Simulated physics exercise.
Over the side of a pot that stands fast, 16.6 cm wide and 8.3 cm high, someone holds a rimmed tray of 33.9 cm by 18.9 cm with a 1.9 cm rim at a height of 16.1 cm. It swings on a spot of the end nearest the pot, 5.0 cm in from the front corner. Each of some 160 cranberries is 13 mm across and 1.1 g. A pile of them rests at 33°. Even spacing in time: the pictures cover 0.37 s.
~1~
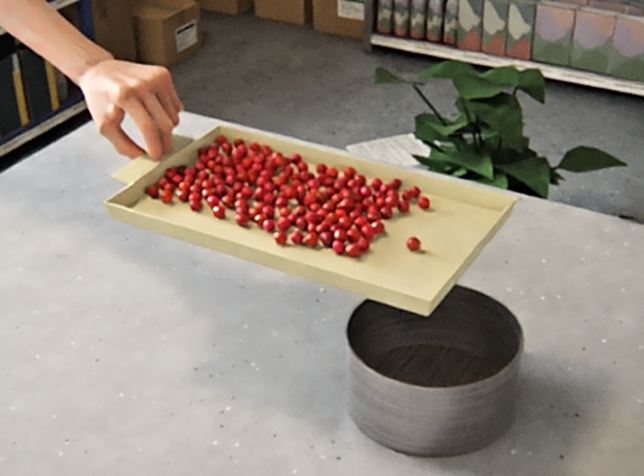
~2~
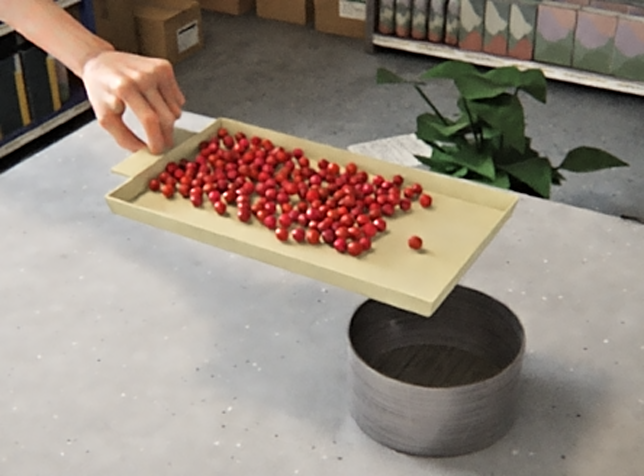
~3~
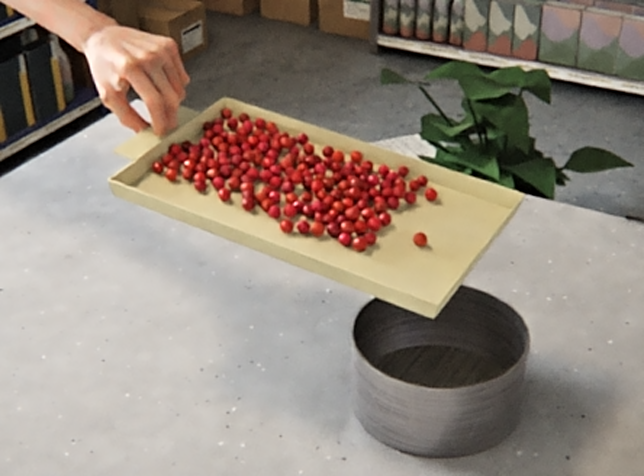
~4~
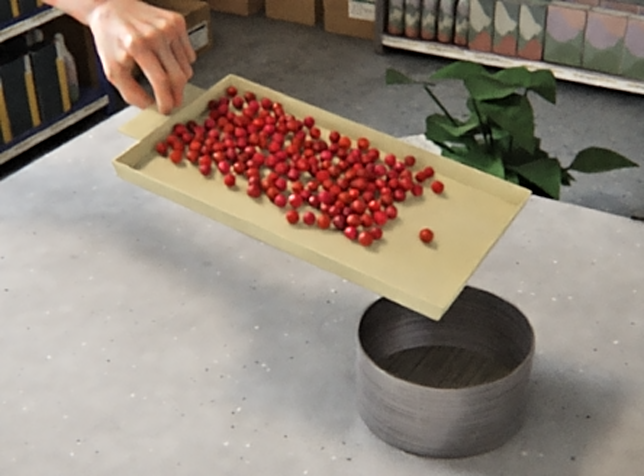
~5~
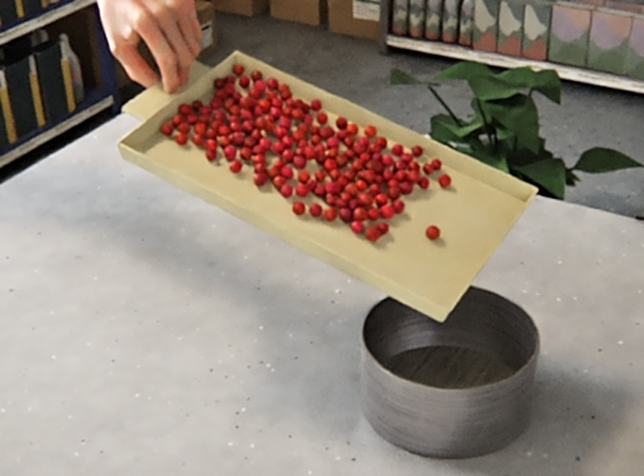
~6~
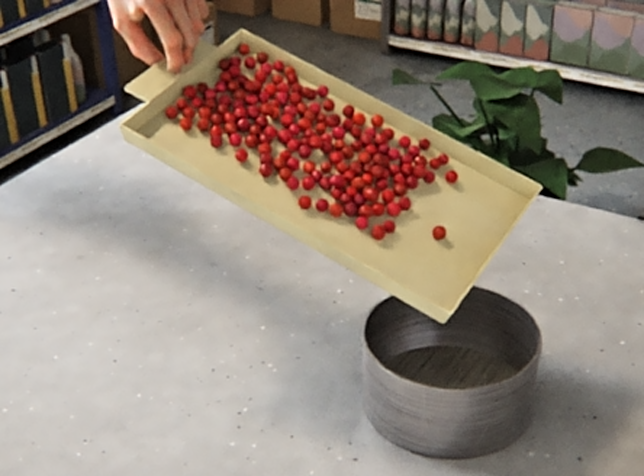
A hand raises the left end of a tray of red cranberries above a round pot.
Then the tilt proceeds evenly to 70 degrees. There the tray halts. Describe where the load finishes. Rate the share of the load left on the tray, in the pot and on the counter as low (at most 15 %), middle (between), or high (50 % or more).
Left on the tray - high, pot - low, counter - middle.
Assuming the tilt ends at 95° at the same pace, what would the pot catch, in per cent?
It would land at about 5 percent.
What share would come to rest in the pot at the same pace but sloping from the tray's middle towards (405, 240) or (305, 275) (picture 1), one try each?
Estimate: Some 5 % and some 0 % respectively.
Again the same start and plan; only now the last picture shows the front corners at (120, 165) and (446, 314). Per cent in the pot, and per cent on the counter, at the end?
Per cent by place - pot 0, counter 5.
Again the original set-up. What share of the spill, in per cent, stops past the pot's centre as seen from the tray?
It comes to near 100 percent.
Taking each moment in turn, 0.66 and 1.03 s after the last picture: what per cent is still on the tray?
In order, 90 and 75.
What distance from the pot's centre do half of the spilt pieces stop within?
I'd say close to 18 centimetres.
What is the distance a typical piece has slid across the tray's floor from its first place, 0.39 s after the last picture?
Around 14 centimetres.
Then, 0.39 s after the last picture, tilt 43 degrees; the tray holds 100 %, the pot 0 %.
Then, 0.66 s after the last picture, tilt 60 degrees; the tray holds 90 %, the pot 0 %.
Then, 1.03 s after the last picture, tilt 70 degrees; the tray holds 75 %, the pot 0 %.
In the end, tray 75 %, pot 0 %, counter 25 %.
